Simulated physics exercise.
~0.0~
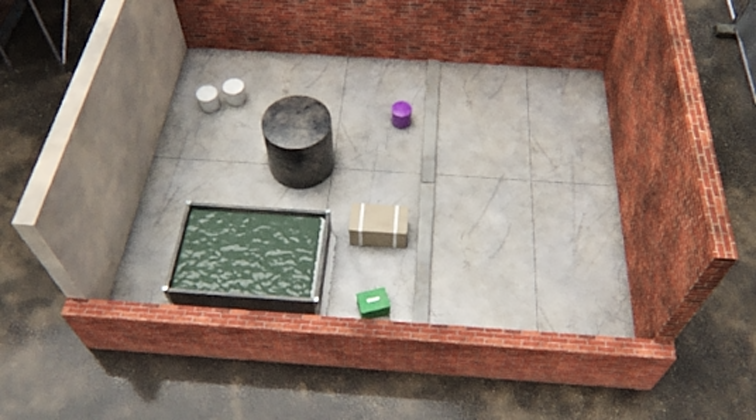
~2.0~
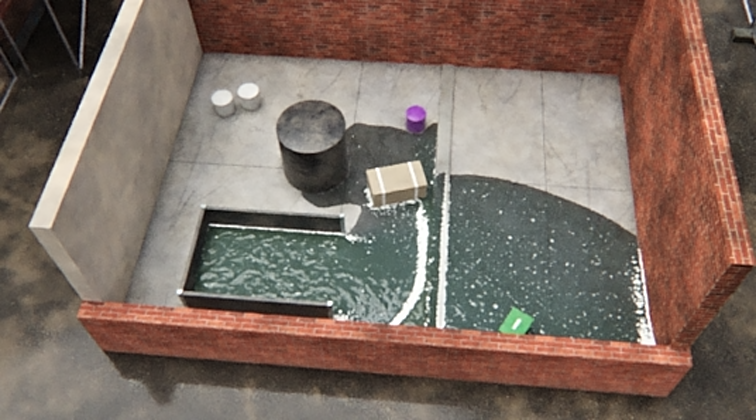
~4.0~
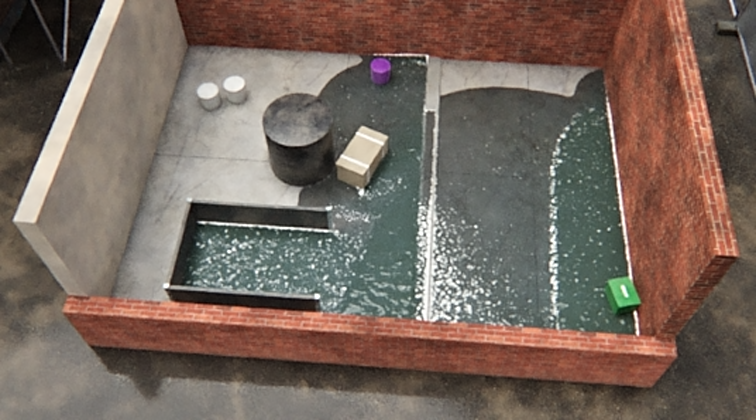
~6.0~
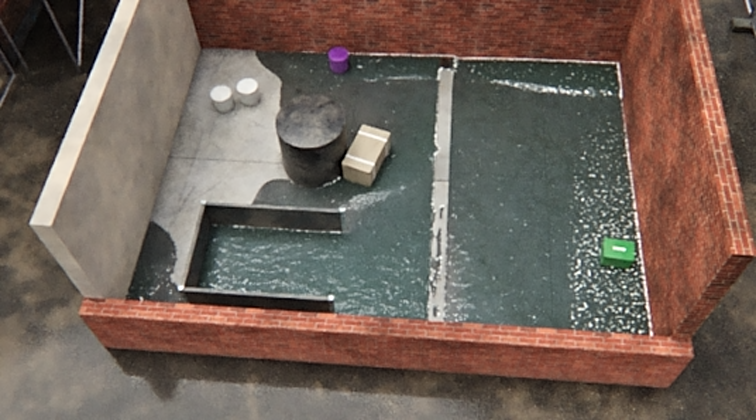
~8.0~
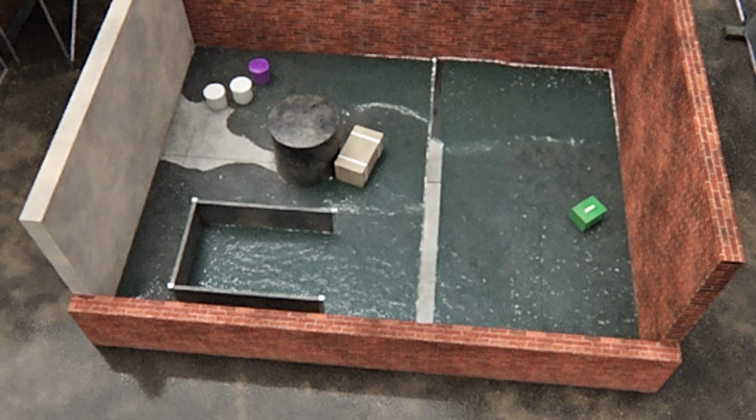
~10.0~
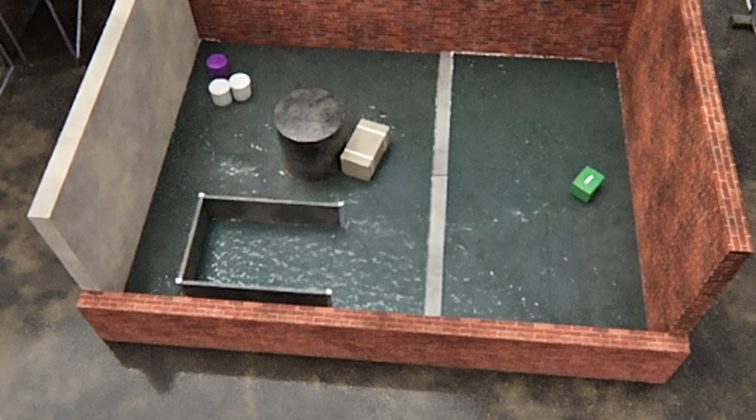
In a brick-and-concrete walled yard seen from above, a dark tank of green water stands near a black drum, a tan trunk, a green tote, a purple pail and two white pails. The tank's right side gives way, and water surges across the low kerb, sweeping the tote toward the right wall. The trunk is pushed up beside the drum and turns. As the water spreads back, the purple pail drifts left along the far wall while the tote moves up the right side. Finally, water covers the floor, with the purple pail behind the white ones and the tote beyond the kerb.
